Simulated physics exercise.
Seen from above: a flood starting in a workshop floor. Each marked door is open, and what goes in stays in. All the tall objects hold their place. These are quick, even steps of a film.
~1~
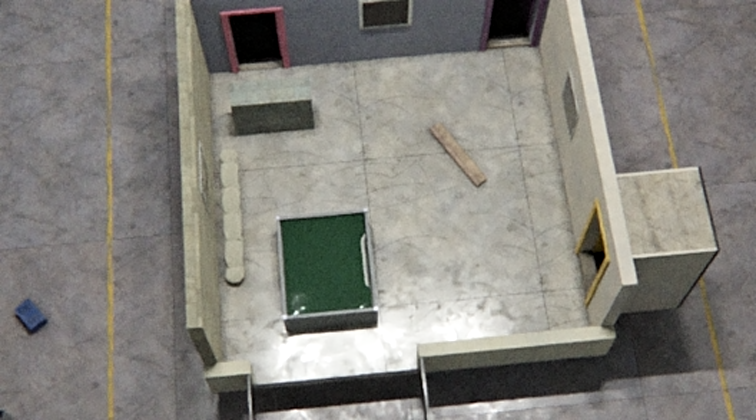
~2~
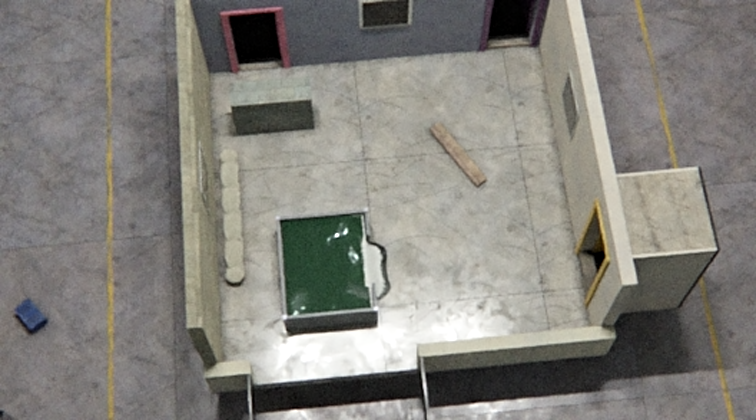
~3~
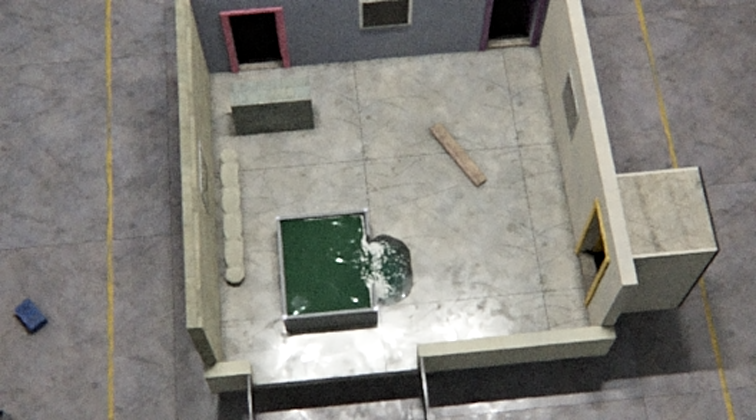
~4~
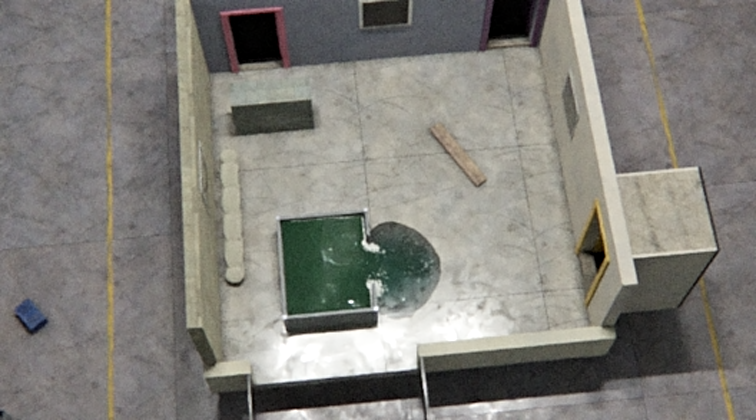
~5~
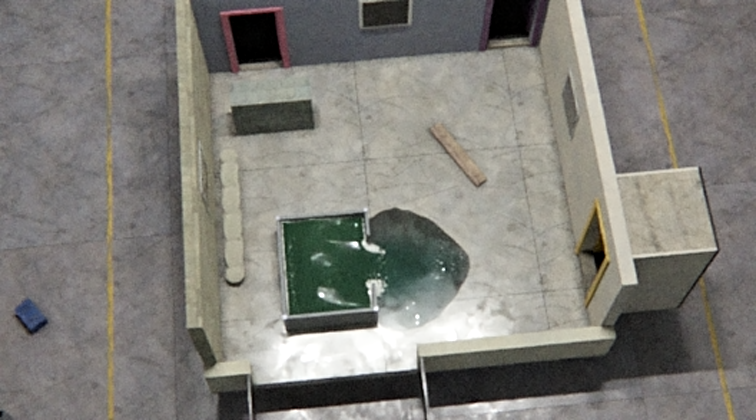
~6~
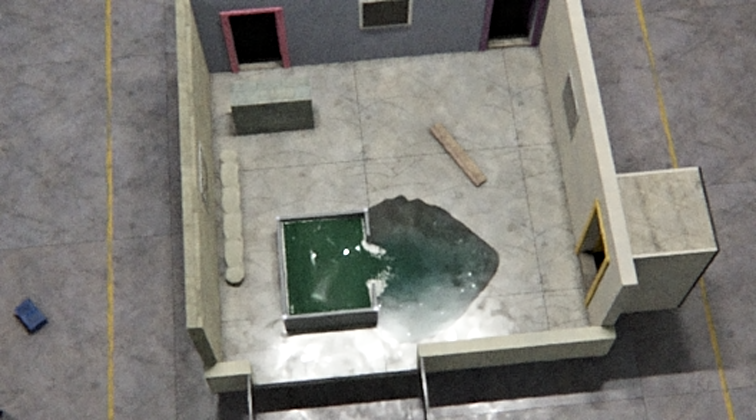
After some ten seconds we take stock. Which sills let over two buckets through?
One by one: The yellow door stays under that; the pink door stays under that; the purple door stays under that.
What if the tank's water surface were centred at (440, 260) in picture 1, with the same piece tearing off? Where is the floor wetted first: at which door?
The yellow one.
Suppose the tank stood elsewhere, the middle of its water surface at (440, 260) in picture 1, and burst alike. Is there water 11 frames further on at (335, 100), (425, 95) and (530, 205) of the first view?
As listed: No water, not flooded, flooded.
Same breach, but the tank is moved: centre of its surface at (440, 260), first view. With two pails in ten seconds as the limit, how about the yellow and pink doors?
Then: Yellow door is over; pink door takes less.
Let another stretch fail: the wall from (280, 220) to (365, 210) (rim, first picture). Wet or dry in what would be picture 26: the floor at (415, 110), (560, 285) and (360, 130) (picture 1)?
As listed: Covered, clear, under water.
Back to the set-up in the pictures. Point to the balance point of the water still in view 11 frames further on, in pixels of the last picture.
Around (398, 268).
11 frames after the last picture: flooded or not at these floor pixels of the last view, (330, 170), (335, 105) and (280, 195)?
In that order: No water, no water, no water.
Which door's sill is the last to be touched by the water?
I say the pink one.
A moment on, water covers 25 % of the floor; the yellow door wet at the sill, nothing in, the pink door not reached, the purple door not reached.
Next, water covers 30 % of the floor; the yellow door wet at the sill, nothing in, the pink door not reached, the purple door not reached.
Then, water covers 40 % of the floor; the yellow door wet at the sill, nothing in, the pink door not reached, the purple door not reached.
Later, water covers 50 % of the floor; the yellow door wet at the sill, nothing in, the pink door not reached, the purple door wet at the sill, nothing in.
In the end, water covers 75 % of the floor; the yellow door wet at the sill, nothing in, the pink door wet at the sill, nothing in, the purple door wet at the sill, nothing in.
